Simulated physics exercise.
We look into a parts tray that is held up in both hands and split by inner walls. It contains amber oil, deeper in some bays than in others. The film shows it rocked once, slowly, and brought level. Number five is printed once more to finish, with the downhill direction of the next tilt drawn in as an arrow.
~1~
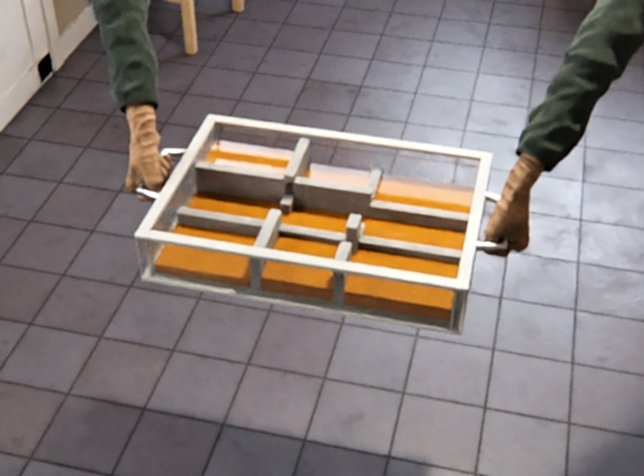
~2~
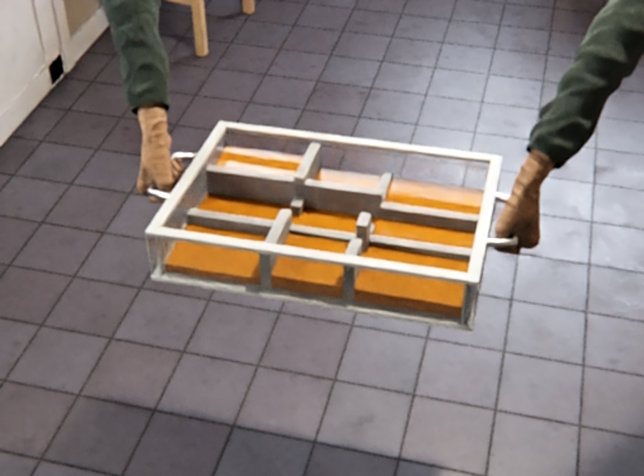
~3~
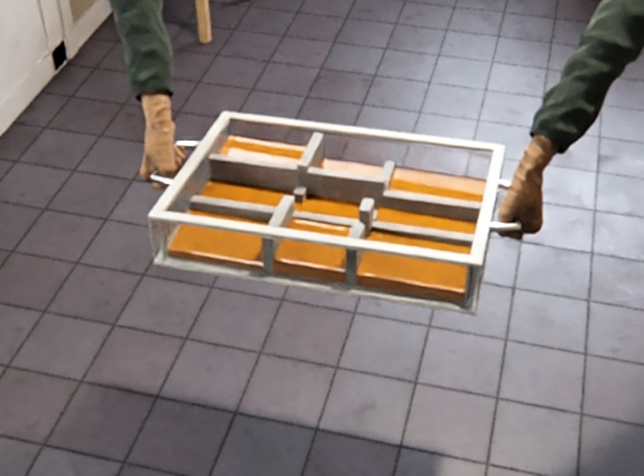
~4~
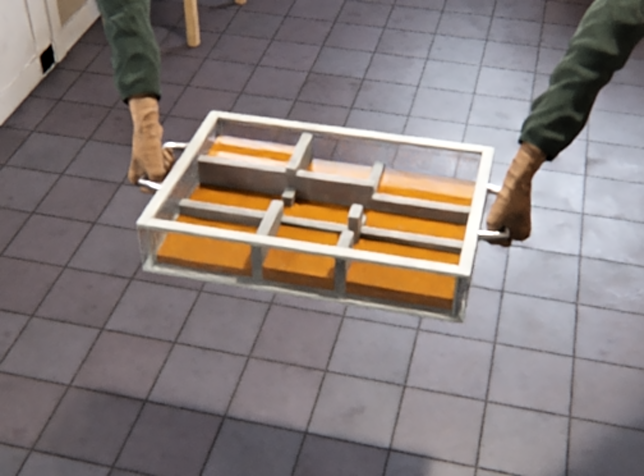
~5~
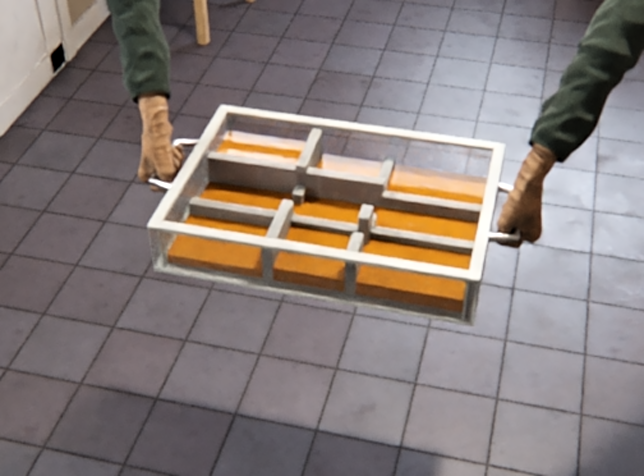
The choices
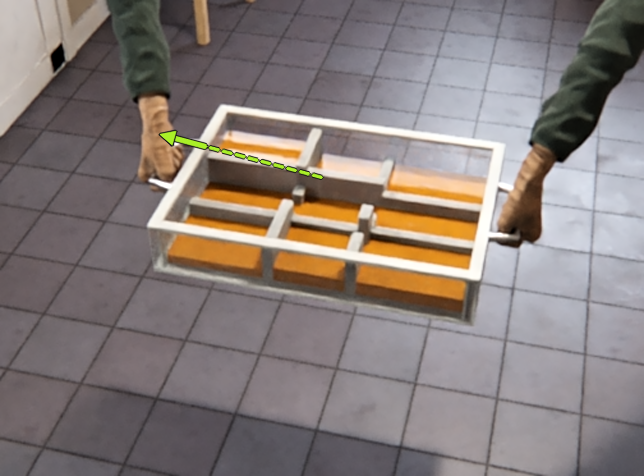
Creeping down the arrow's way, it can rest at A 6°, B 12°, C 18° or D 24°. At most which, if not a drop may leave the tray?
C is the one.
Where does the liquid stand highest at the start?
It is the back left one.
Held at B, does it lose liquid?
No.
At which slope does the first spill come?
Here it is slope D.
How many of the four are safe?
Three.
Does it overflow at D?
Yes, that goes wrong.
The tray is level; deepest in the back left bay, at (252, 163), shallowest in the centre right.
Tipped about 3° down to the back; no wall is crossed.
Tipped about 5° down to the back; no wall is crossed.
Tipped about 3° down to the back; no wall is crossed.
The tray is level; deepest in the back left bay, at (264, 154), shallowest in the centre left.
The arrow ends at (165, 135).
With A, nothing spills; the back left bay holds the most.
With B, nothing spills; the back left bay holds the most.
With C, nothing spills; the back left bay holds the most.
With D, about 7 % goes over the rim.
